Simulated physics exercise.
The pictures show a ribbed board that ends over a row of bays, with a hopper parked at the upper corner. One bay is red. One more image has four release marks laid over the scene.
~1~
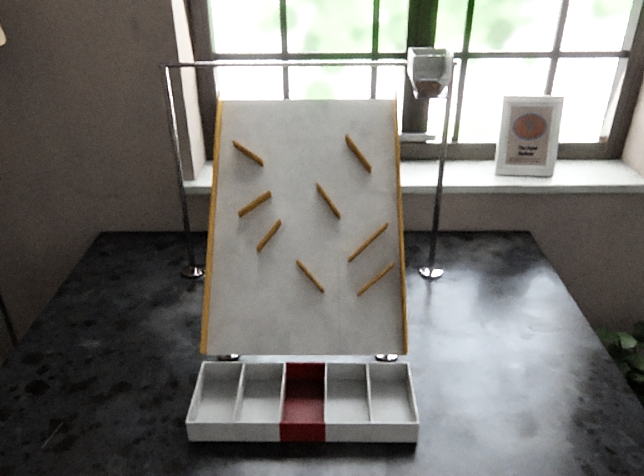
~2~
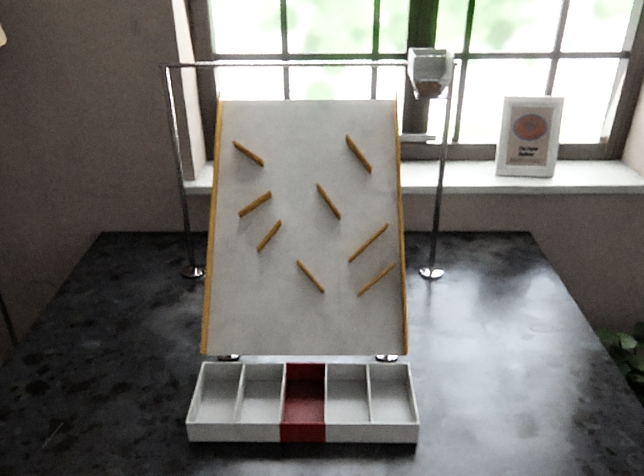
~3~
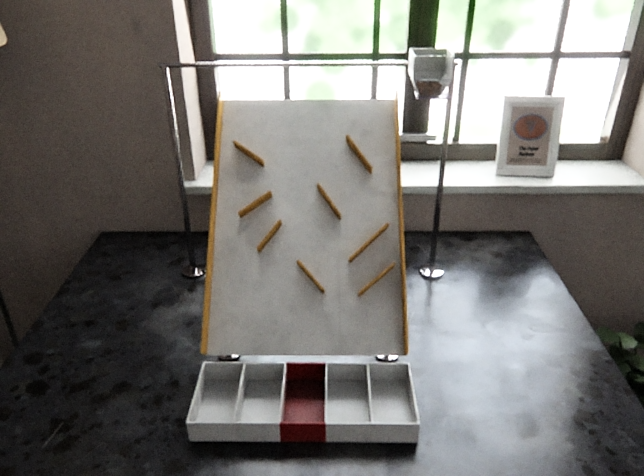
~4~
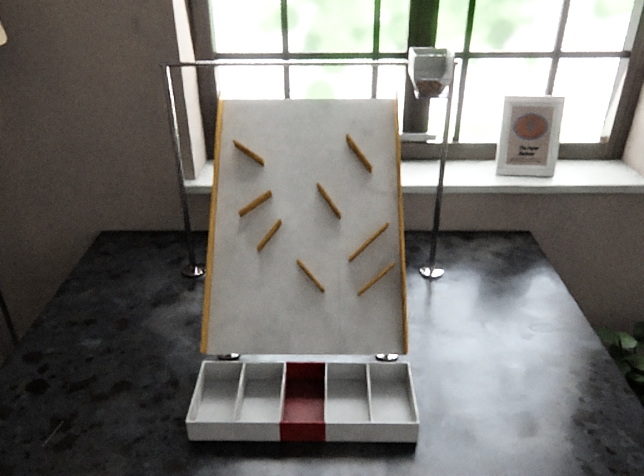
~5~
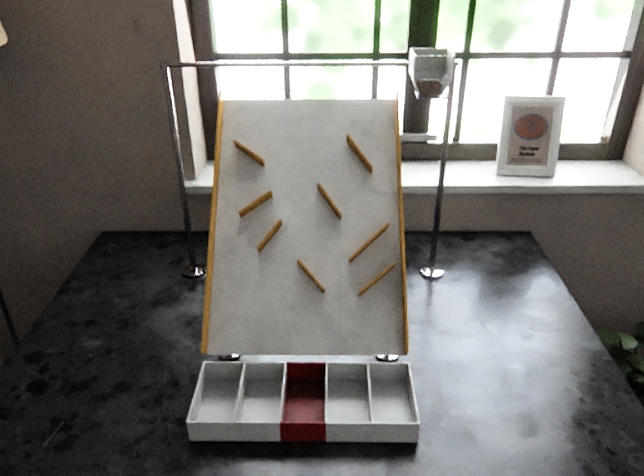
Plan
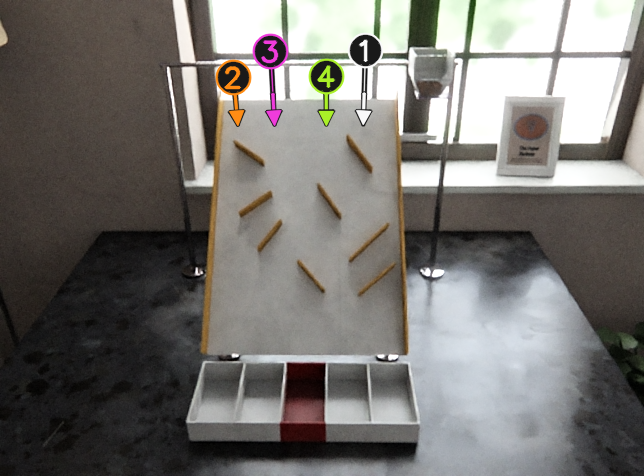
On a dark tabletop by a bright window, a pale board with slanted yellow ribs stood above a row of open bays, the middle one red, with a small hopper at the upper right; nothing moved.
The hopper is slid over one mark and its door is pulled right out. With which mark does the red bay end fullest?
Mark 1.
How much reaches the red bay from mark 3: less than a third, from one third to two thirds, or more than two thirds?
It is less than a third.
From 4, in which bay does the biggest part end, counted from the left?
It is the fourth one.
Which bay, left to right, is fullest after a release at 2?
The first.
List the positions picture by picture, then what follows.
In the first picture, hopper at (428, 87), cereal balls, door shut.
In the second picture, ribs (233, 141) to (262, 161), (347, 135) to (372, 168), (238, 213) to (270, 191).
In the third picture, ribs (318, 183) to (341, 215), (257, 249) to (280, 220), (350, 259) to (388, 223).
In the fourth picture, ribs (297, 260) to (324, 290), (359, 293) to (395, 262).
In the fifth picture, red bay at (303, 430), number 3 of 5 from the left.
On the marked copy, mark 1 meets the board at (363, 119); mark 2 meets the board at (237, 120); mark 3 meets the board at (274, 120); mark 4 meets the board at (326, 120).
With 1, about a third in the red bay, about two thirds in other bays.
With 2, a small part in the red bay, most in other bays, a small part outside the box.
With 3, about a quarter in the red bay, most in other bays, a stray few outside the box.
With 4, about a quarter in the red bay, most in other bays.
